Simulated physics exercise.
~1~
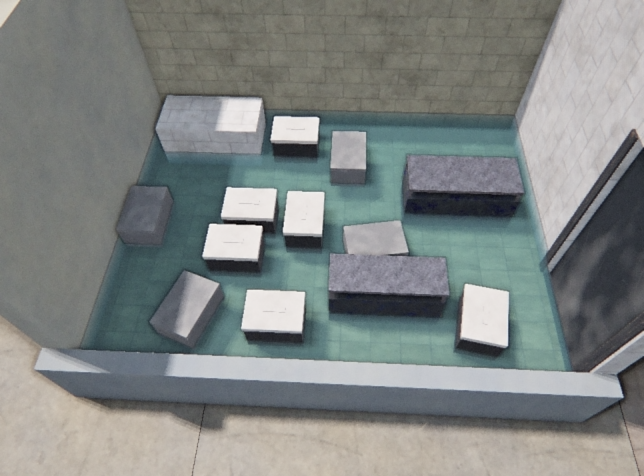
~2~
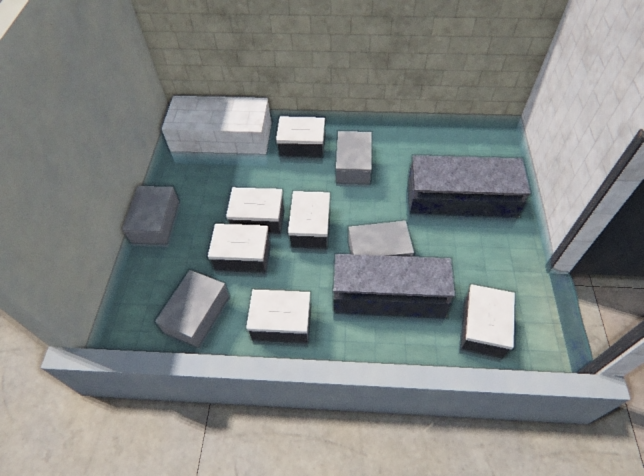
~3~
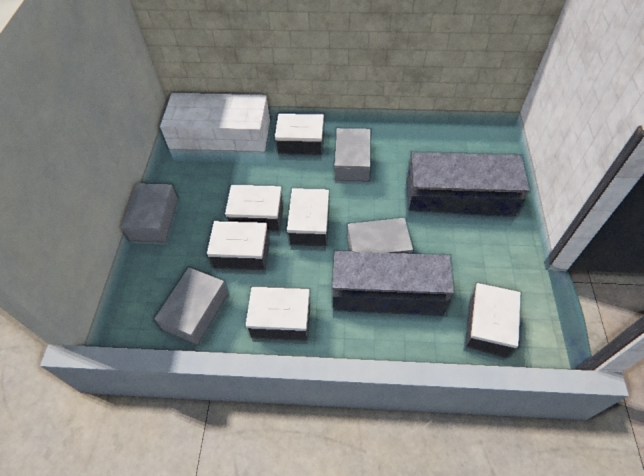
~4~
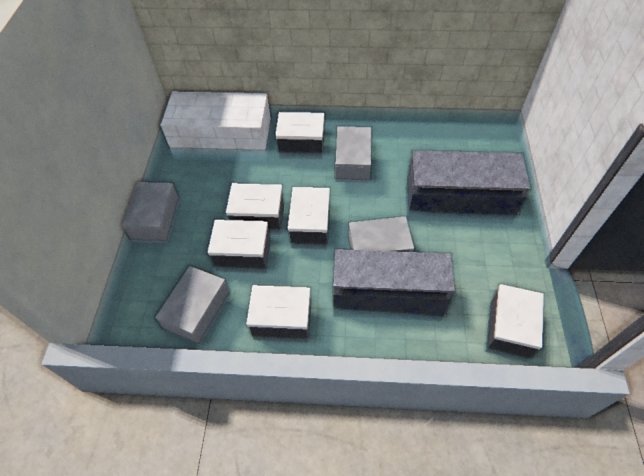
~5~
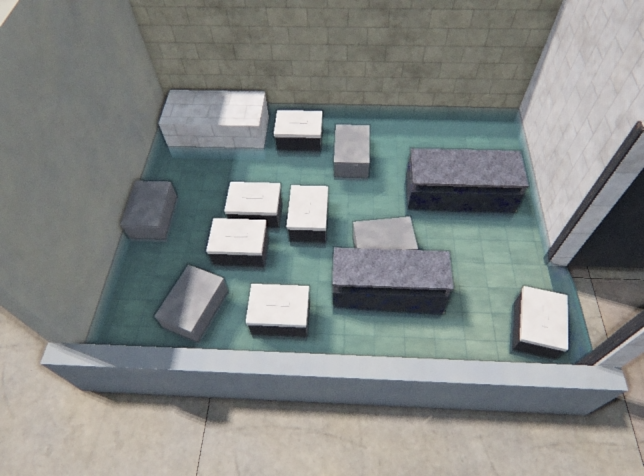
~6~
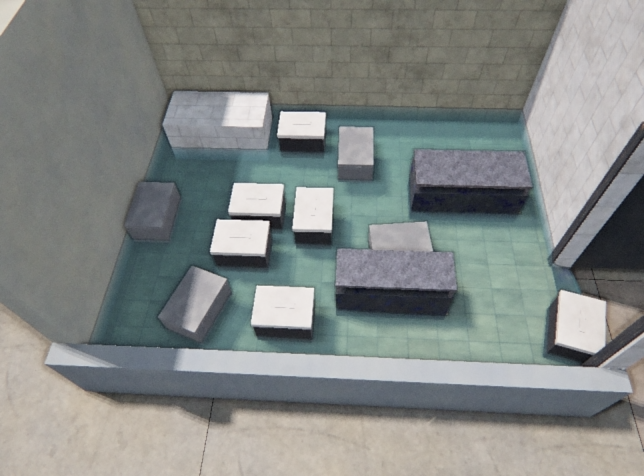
In a flooded cellar scattered with pale and dark boxes, the doorway on the right opened, then a white-topped chest drifted right to the opening, and a grey crate shifted slightly right.
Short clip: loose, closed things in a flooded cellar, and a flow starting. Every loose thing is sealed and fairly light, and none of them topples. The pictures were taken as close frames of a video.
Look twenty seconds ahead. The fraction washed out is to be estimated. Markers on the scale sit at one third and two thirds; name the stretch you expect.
The way it goes, one to two in three of the loose things get out.
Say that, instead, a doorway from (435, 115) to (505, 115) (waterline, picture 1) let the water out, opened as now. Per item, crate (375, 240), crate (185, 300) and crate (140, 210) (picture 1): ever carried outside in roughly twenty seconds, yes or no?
Outcome by item: Exited / retained / retained.
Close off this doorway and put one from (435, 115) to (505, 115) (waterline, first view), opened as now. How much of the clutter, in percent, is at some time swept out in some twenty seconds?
50 %.
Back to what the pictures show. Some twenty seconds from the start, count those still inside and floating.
I count 2.
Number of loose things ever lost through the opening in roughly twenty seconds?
That adds up to 5.
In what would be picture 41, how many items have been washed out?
The number comes to 5.
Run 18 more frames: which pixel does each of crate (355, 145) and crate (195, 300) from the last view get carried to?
Around (422, 236) for the first and around (284, 321) for the second.
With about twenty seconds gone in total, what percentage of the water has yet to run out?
Near 42 per cent.
A moment on, 1 of 10 are out; 9 afloat.
Next, 4 of 10 are out; 6 afloat.
Later, 5 of 10 are out; 2 afloat.
In the end, 5 of 10 are out; 2 afloat.
